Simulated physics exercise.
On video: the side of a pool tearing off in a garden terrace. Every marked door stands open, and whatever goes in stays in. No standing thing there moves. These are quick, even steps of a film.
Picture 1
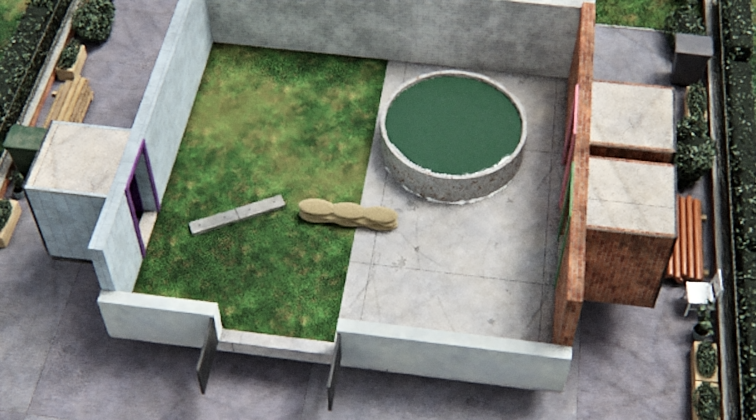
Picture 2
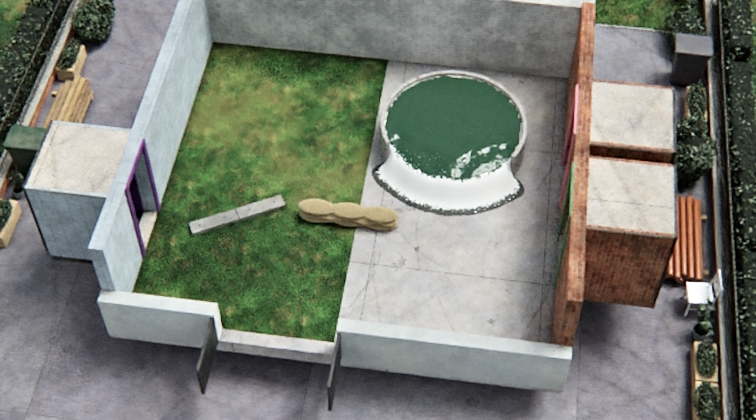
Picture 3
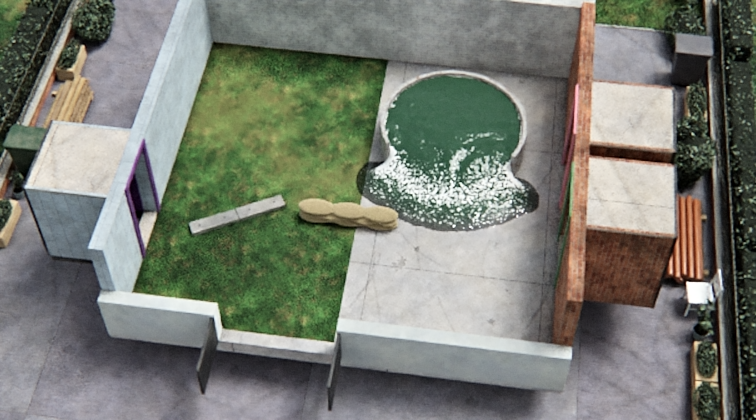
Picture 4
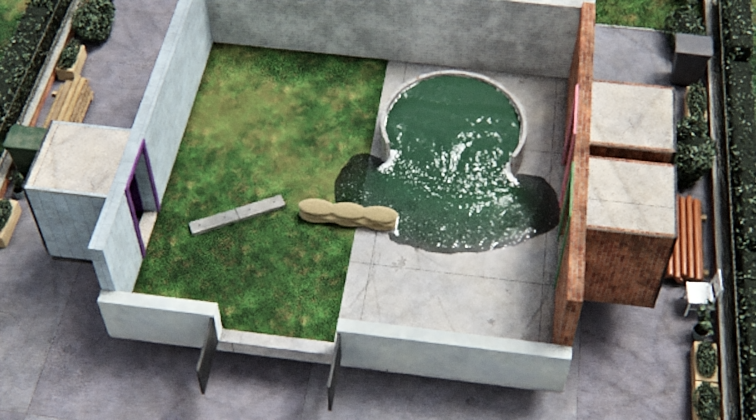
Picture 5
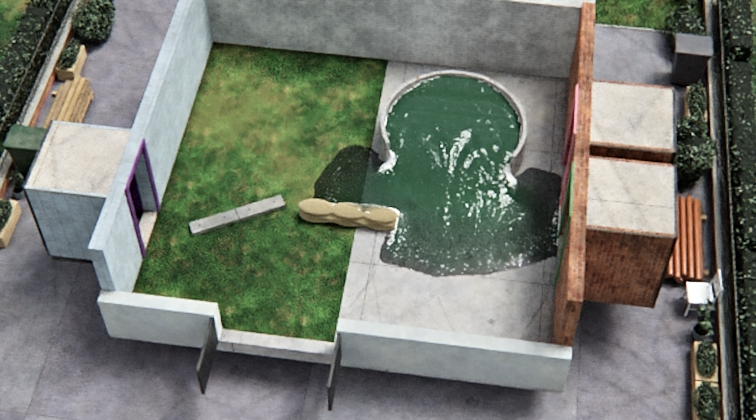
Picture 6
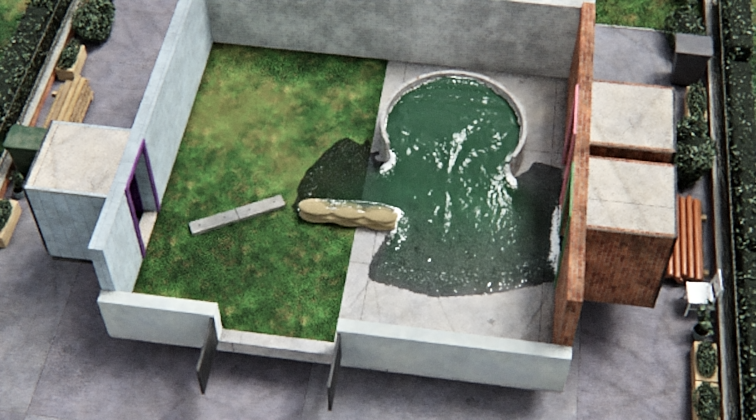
At first, a round pool of green water stands whole and still on the paved side of a walled garden terrace. Then its near side tears open and water gushes out in white froth, spreading across the paving, around the lumpy tan object and onto the grass to the left.
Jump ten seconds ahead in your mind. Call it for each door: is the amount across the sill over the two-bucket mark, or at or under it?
My call: The green door at or under the mark, the purple door over the mark, the pink door over the mark.
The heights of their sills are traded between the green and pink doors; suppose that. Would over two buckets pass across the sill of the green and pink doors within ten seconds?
Green door: Over the threshold. Pink door: Within bounds.
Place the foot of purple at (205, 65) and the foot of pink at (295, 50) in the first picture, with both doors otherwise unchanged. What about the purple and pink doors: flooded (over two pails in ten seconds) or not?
Briefly, the purple door comes in under while the pink door comes in under.
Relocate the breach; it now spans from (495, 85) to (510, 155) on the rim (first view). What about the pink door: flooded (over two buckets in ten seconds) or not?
I reckon the pink one exceeds it.
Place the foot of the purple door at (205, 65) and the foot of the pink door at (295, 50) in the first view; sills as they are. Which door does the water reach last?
Dead last is the door marked pink.
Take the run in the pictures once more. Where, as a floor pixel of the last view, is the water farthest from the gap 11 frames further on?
I'd say near (196, 188).
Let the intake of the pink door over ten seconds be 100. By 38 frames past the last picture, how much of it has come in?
Close to 40 %.
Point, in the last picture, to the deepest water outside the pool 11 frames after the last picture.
Check close to (486, 361).
A moment on, water covers 35 % of the floor; the green door wet at the sill, nothing in, the purple door not reached, the pink door under two buckets in.
Next, water covers 45 % of the floor; the green door wet at the sill, nothing in, the purple door not reached, the pink door under two buckets in.
Then, water covers 60 % of the floor; the green door wet at the sill, nothing in, the purple door not reached, the pink door under two buckets in.
Later, water covers 85 % of the floor; the green door under two buckets in, the purple door wet at the sill, nothing in, the pink door under two buckets in.
In the end, water covers 95 % of the floor; the green door under two buckets in, the purple door over two buckets in, the pink door over two buckets in.
